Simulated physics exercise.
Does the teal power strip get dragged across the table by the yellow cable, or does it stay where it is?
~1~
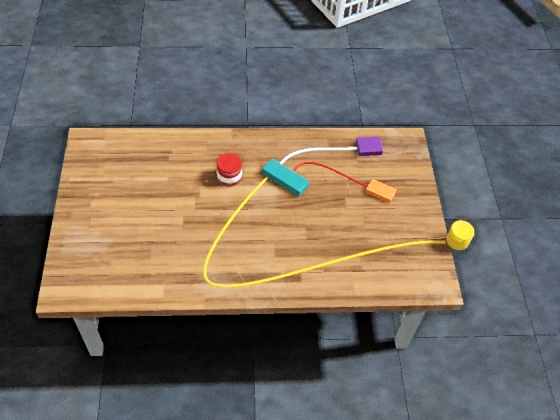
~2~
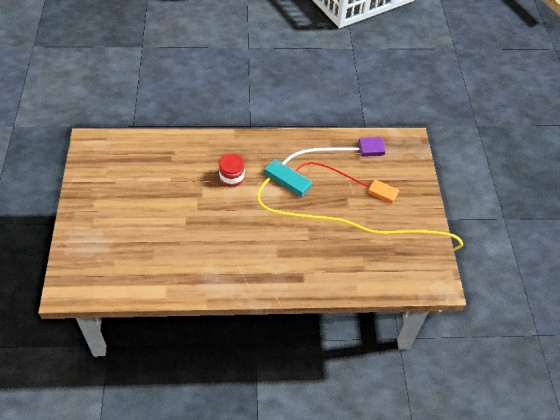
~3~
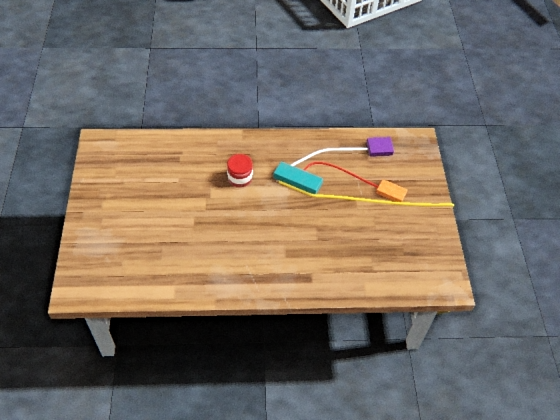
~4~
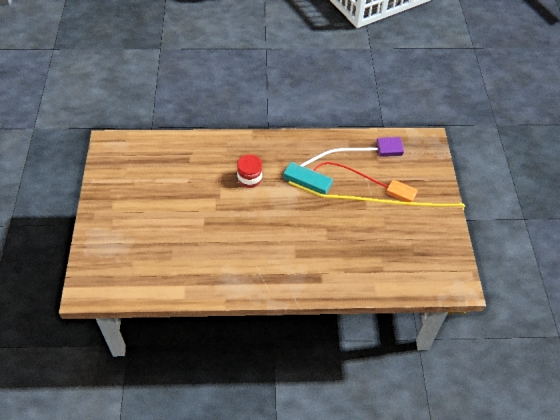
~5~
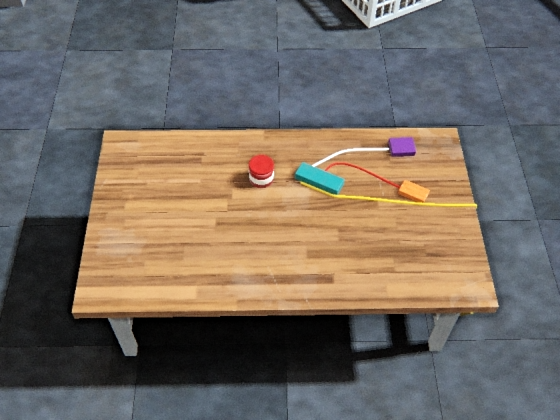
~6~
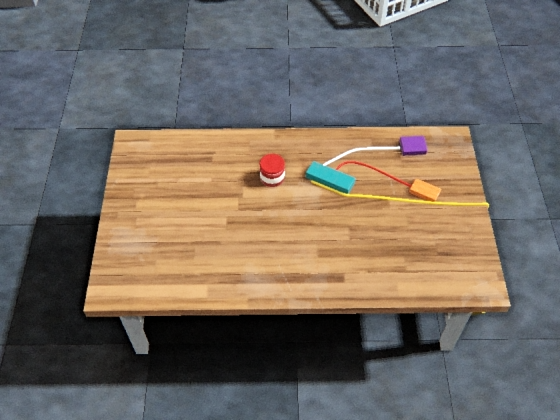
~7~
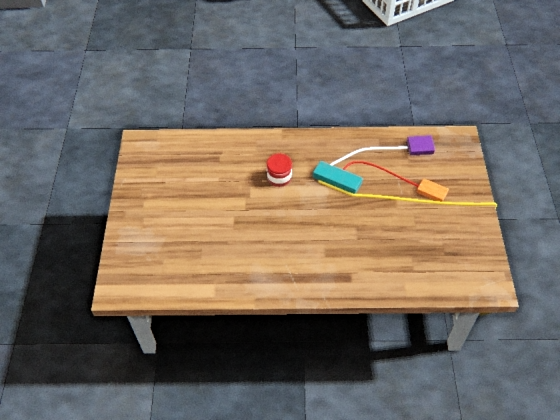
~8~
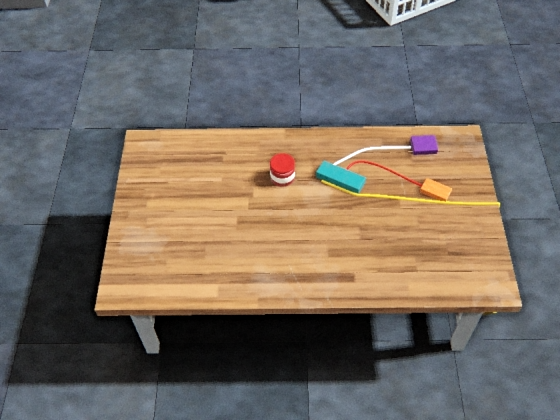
The teal power strip stays where it is on the table, even after the yellow cable is pulled straight over the edge.
